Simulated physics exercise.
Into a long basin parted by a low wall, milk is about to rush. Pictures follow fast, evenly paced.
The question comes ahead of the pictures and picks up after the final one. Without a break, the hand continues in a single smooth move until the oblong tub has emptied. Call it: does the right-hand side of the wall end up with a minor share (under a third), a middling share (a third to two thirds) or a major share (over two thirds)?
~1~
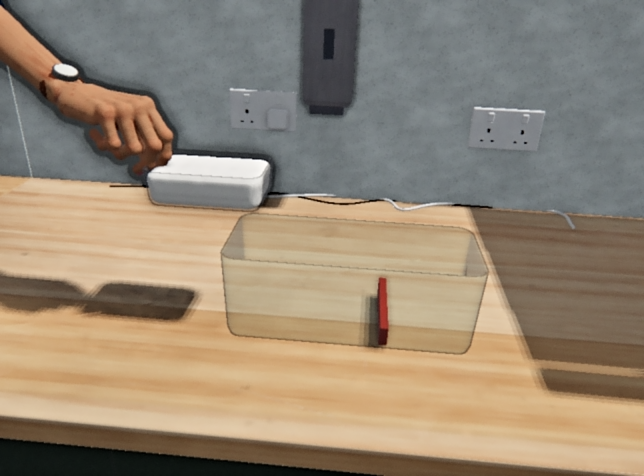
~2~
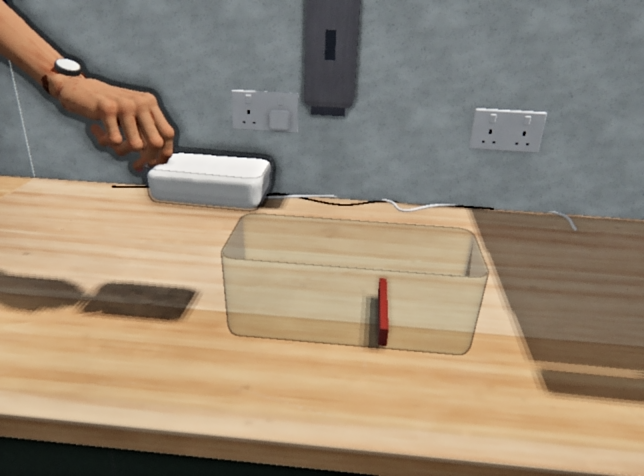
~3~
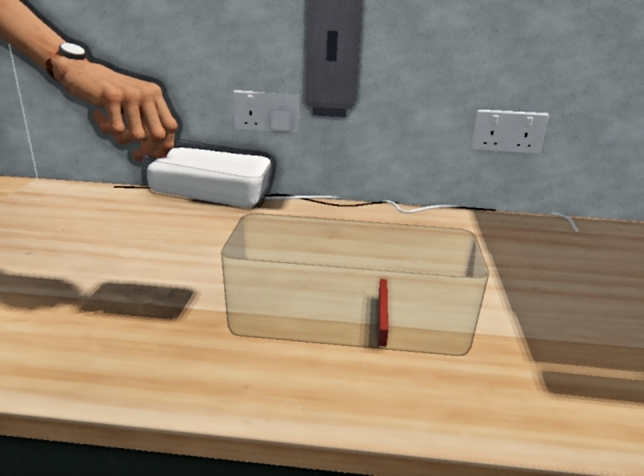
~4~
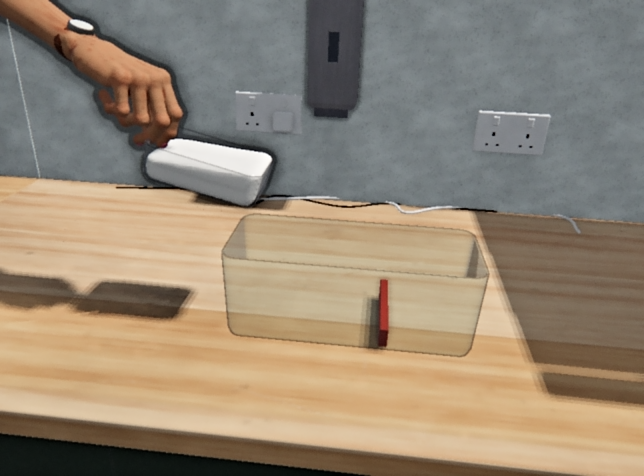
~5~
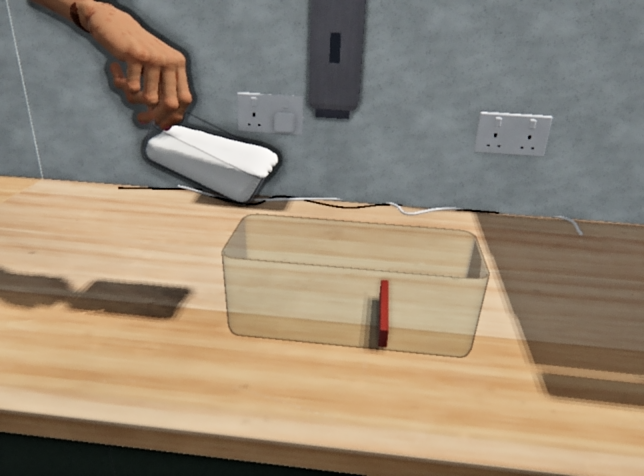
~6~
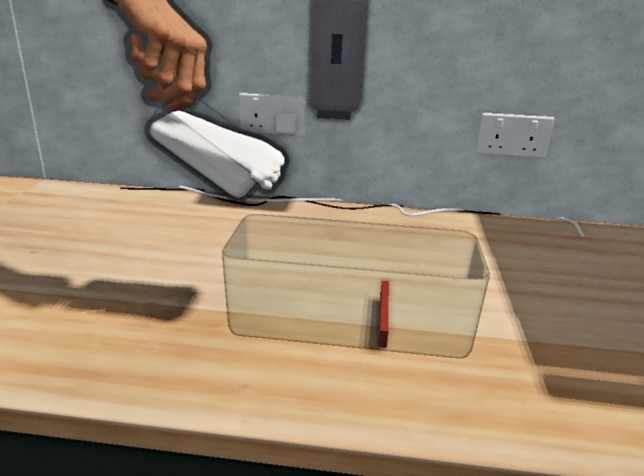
The right side gets a minor share.
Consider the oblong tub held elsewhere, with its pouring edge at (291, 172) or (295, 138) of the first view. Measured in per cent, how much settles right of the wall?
35 and 45 per cent.
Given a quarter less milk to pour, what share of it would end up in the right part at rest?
Estimated share: Around 15 %.
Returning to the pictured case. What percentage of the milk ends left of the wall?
It comes to some 70 per cent.
A moment on, the oblong tub is tipped right over and 9 per cent is still to pour, 31 is left of the wall and 0 right of it.
Next, the oblong tub is tipped right over and 0 per cent is still to pour, 77 is left of the wall and 14 right of it.
Then the oblong tub is tipped right over and 0 per cent is still to pour, 77 is left of the wall and 15 right of it.
Later the oblong tub is tipped right over and 0 per cent is still to pour, 78 is left of the wall and 16 right of it.
In the end 72 per cent lies left of the wall, 22 right of it and 6 outside.
